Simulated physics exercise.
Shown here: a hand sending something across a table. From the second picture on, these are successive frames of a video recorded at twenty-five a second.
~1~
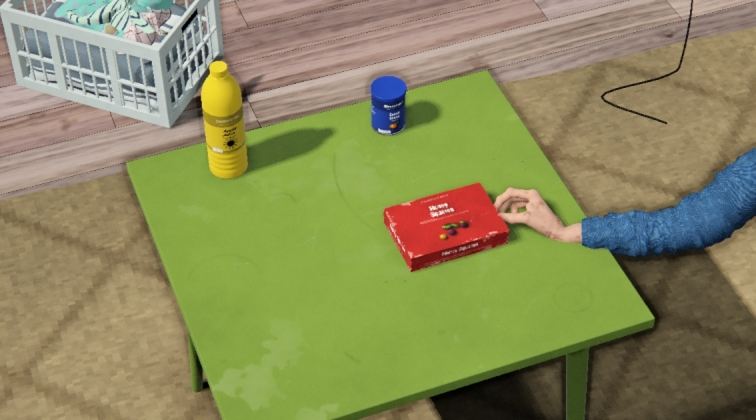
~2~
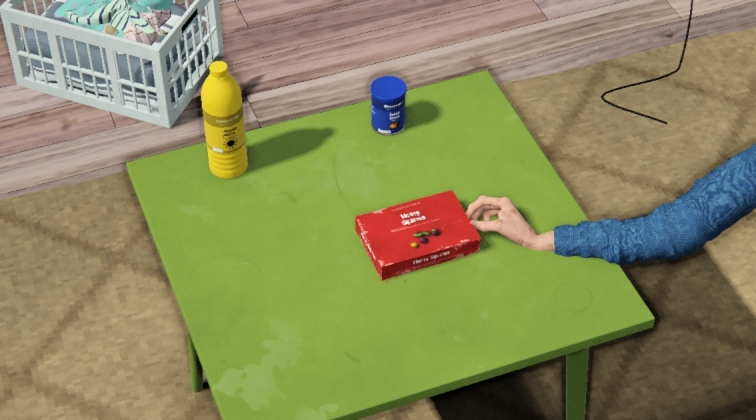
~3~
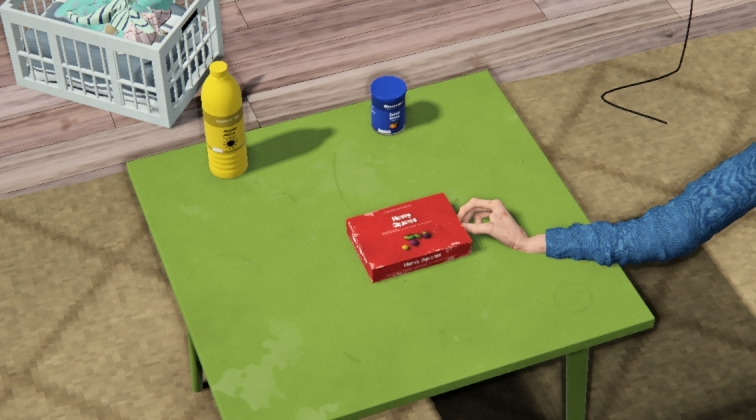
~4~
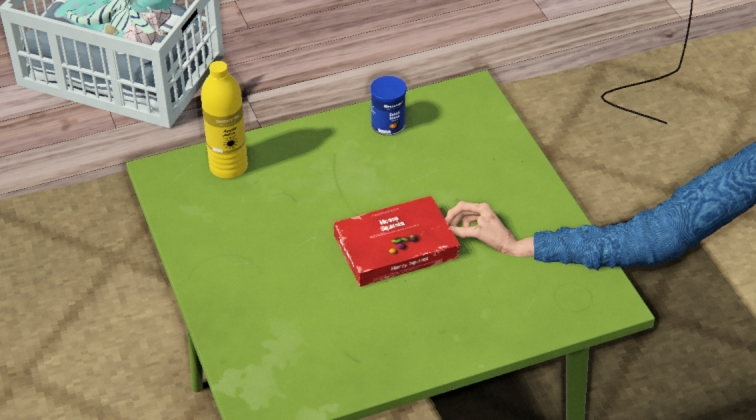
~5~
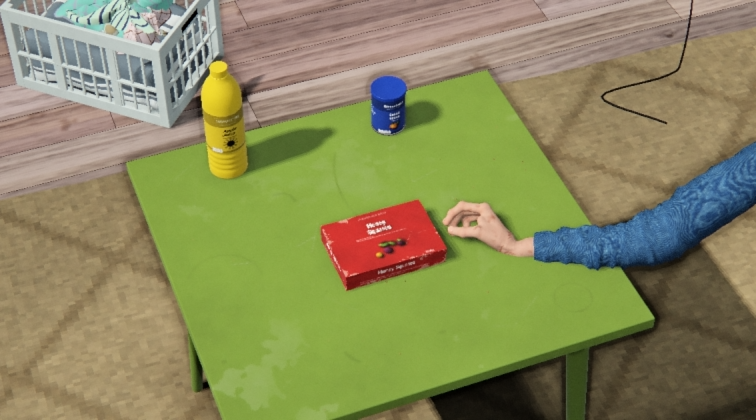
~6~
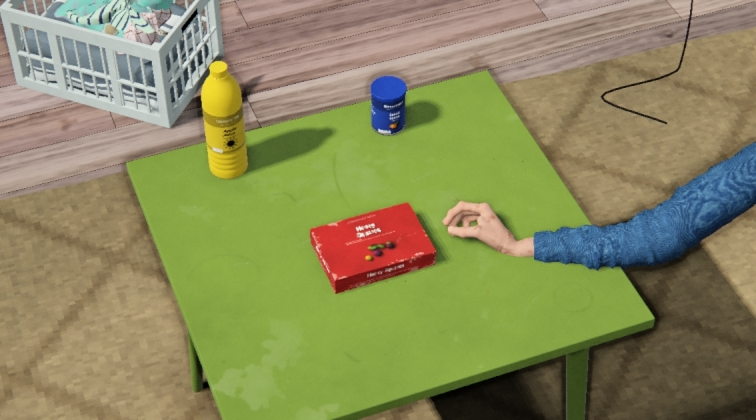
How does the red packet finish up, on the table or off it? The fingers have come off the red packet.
It finishes on the table.
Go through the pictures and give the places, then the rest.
In the first frame, under the hand; red packet (446, 226).
In the second frame, under the hand; red packet (418, 234).
In the third frame, under the hand; red packet (409, 237).
In the fourth frame, red packet (396, 240).
In the fifth frame, red packet (383, 244) slid a little.
In the sixth frame, red packet (372, 247) slid a little.
Then, 0.24 s after the last picture, red packet slid a little near (354, 252).
Then, 0.48 s after the last picture, red packet resting near (354, 252).
At rest, moved from the start, red packet. Seen from the same camera at the end, red packet near (354, 252).
